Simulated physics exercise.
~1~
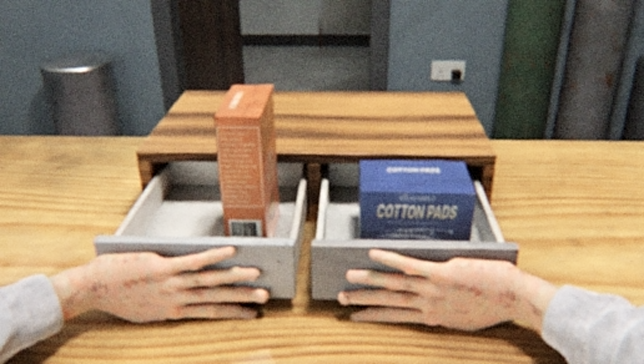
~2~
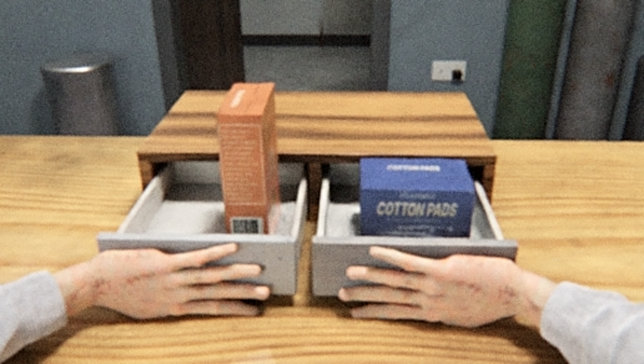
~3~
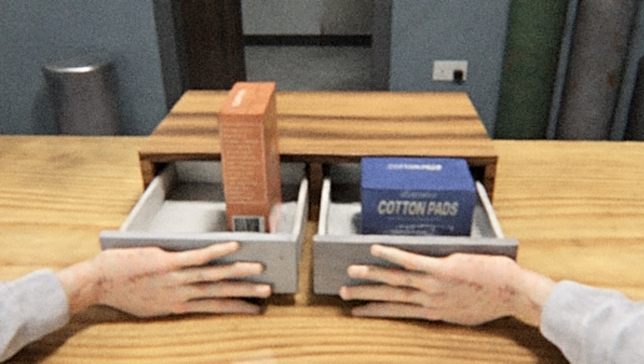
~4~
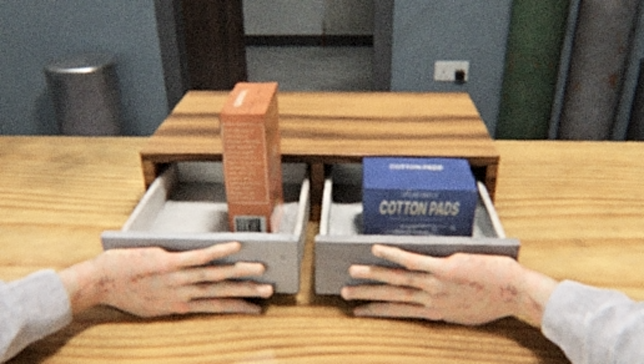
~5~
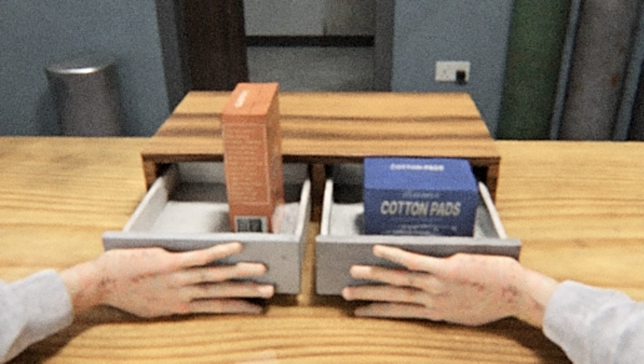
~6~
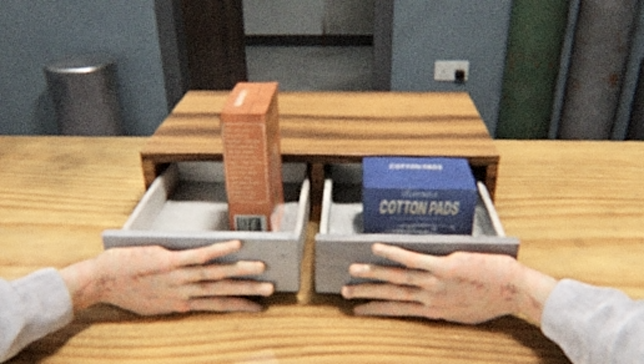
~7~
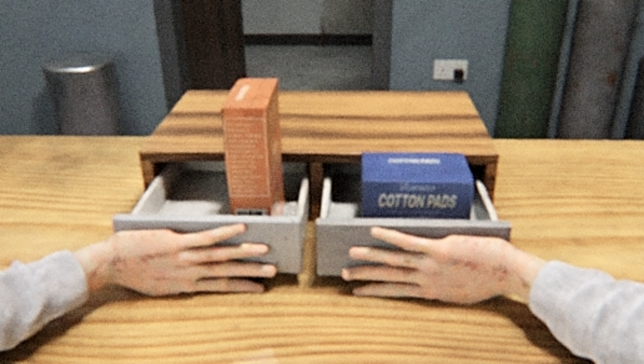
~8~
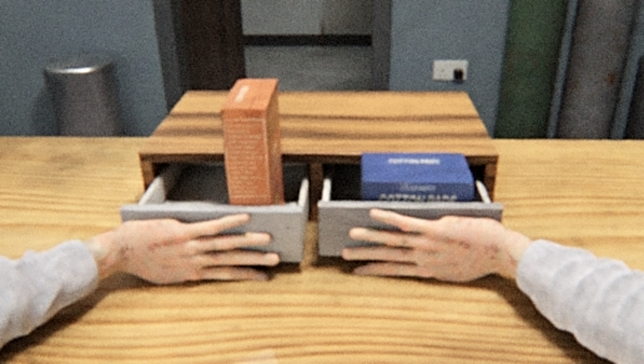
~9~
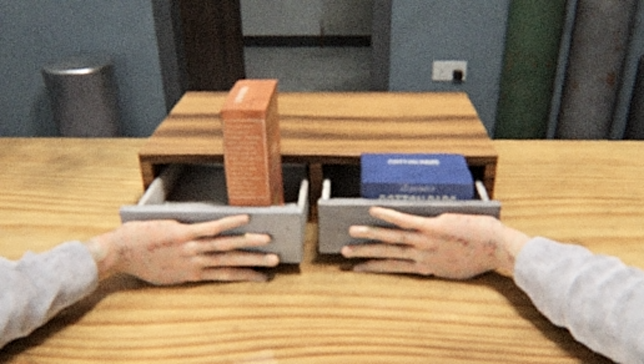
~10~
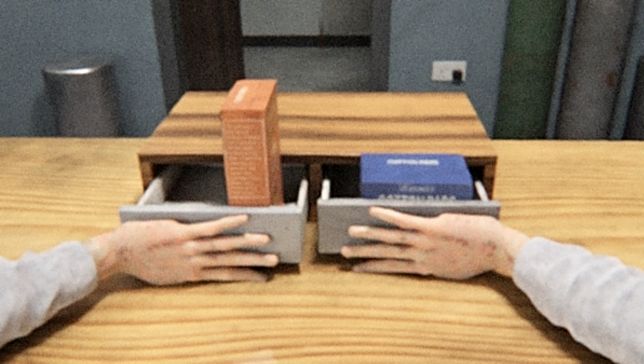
On a wooden table, two hands rest against the fronts of a low cabinet's open drawers, the left holding an upright orange box and the right a blue box of cotton pads. The hands push both drawers partway inward, then stop, leaving both ajar.
